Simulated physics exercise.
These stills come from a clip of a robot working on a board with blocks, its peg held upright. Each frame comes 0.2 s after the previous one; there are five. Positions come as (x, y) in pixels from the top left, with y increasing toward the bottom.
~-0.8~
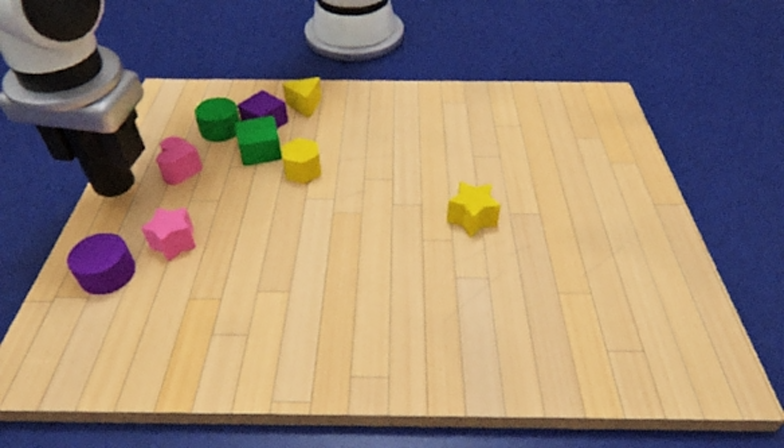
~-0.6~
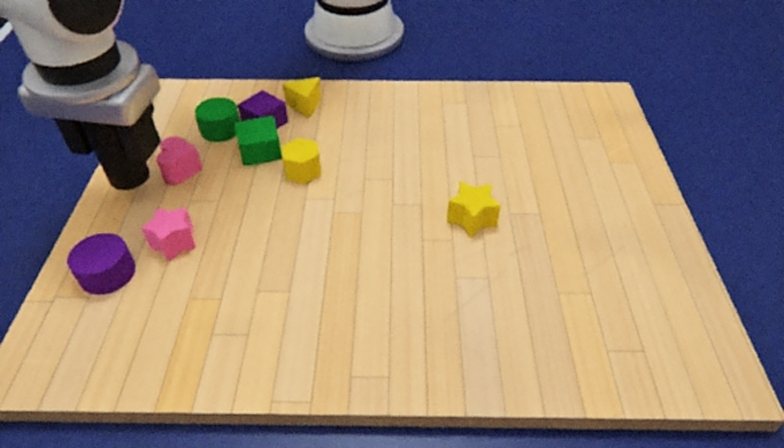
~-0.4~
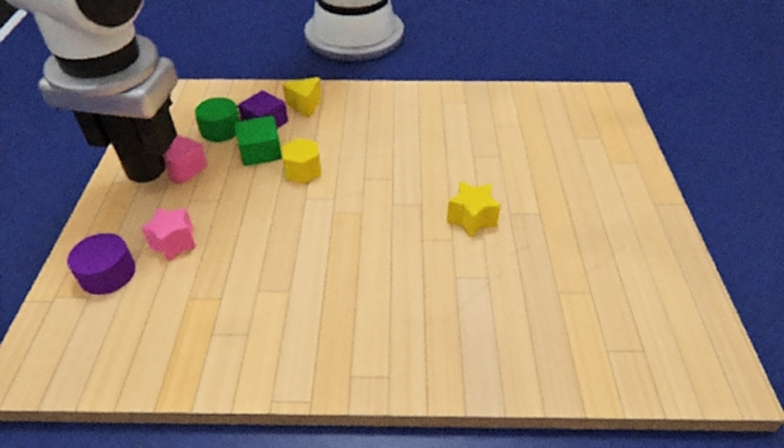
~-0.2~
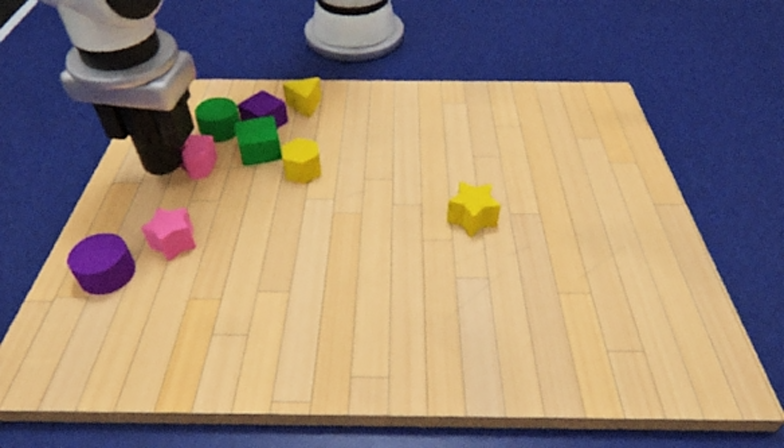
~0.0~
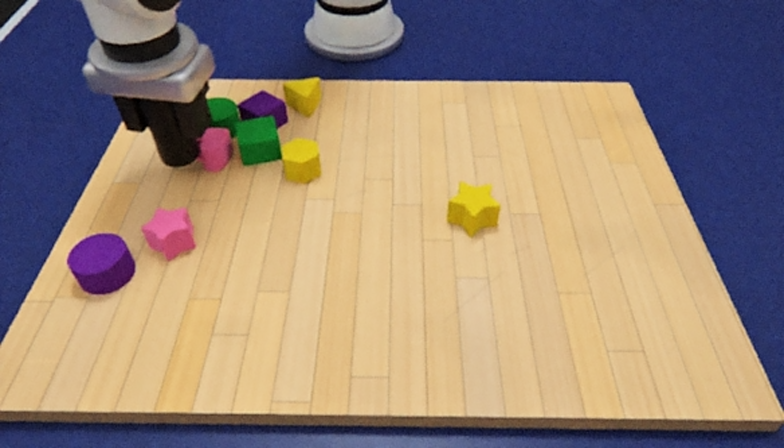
A robot arm with a dark peg works at the upper left of a pale wooden board on a blue surface, seen from above at an angle by a still camera. Green, purple and yellow blocks cluster near a pink heart, with a pink star and purple cylinder below and a yellow star right of centre. The peg moves right and slightly up, then pushes the heart toward the green blocks.
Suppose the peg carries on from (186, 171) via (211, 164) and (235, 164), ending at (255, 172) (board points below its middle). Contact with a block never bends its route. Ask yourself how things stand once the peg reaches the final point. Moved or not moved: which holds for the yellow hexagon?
It stays.
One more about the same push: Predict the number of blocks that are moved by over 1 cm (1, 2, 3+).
The answer is two blocks.
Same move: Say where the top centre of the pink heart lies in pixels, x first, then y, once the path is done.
At (259, 128).
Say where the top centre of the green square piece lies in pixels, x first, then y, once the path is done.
Final place: (296, 121).
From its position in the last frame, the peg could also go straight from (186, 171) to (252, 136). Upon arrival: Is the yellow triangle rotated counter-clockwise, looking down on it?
Going by the path, no.
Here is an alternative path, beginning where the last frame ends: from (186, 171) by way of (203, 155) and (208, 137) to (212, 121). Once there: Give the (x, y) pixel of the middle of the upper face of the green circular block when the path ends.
Expect it around (233, 82).
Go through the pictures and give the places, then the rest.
Peg tip (115, 185); block tops, pink heart (174, 149); green square piece (256, 130); purple square piece (261, 102); yellow hexagon (300, 150), in the first picture.
Peg (130, 179); blocks unchanged, in the second picture.
Peg (147, 172); pink heart (179, 147), in the third picture.
Peg (163, 164); pink heart (192, 144), in the fourth picture.
Peg (181, 157); pink heart (209, 137); green square piece (256, 130); purple square piece (261, 102); yellow hexagon (300, 150), in the fifth picture.
What follows on the original path. Halfway along, peg (220, 149); pink heart (243, 127); green square piece (279, 125); purple square piece (264, 101), turned 15° anticlockwise.
At the end, peg (252, 157); pink heart (259, 128), turned 30° anticlockwise; green square piece (296, 121); purple square piece (264, 101), turned 15° anticlockwise; yellow hexagon in place.
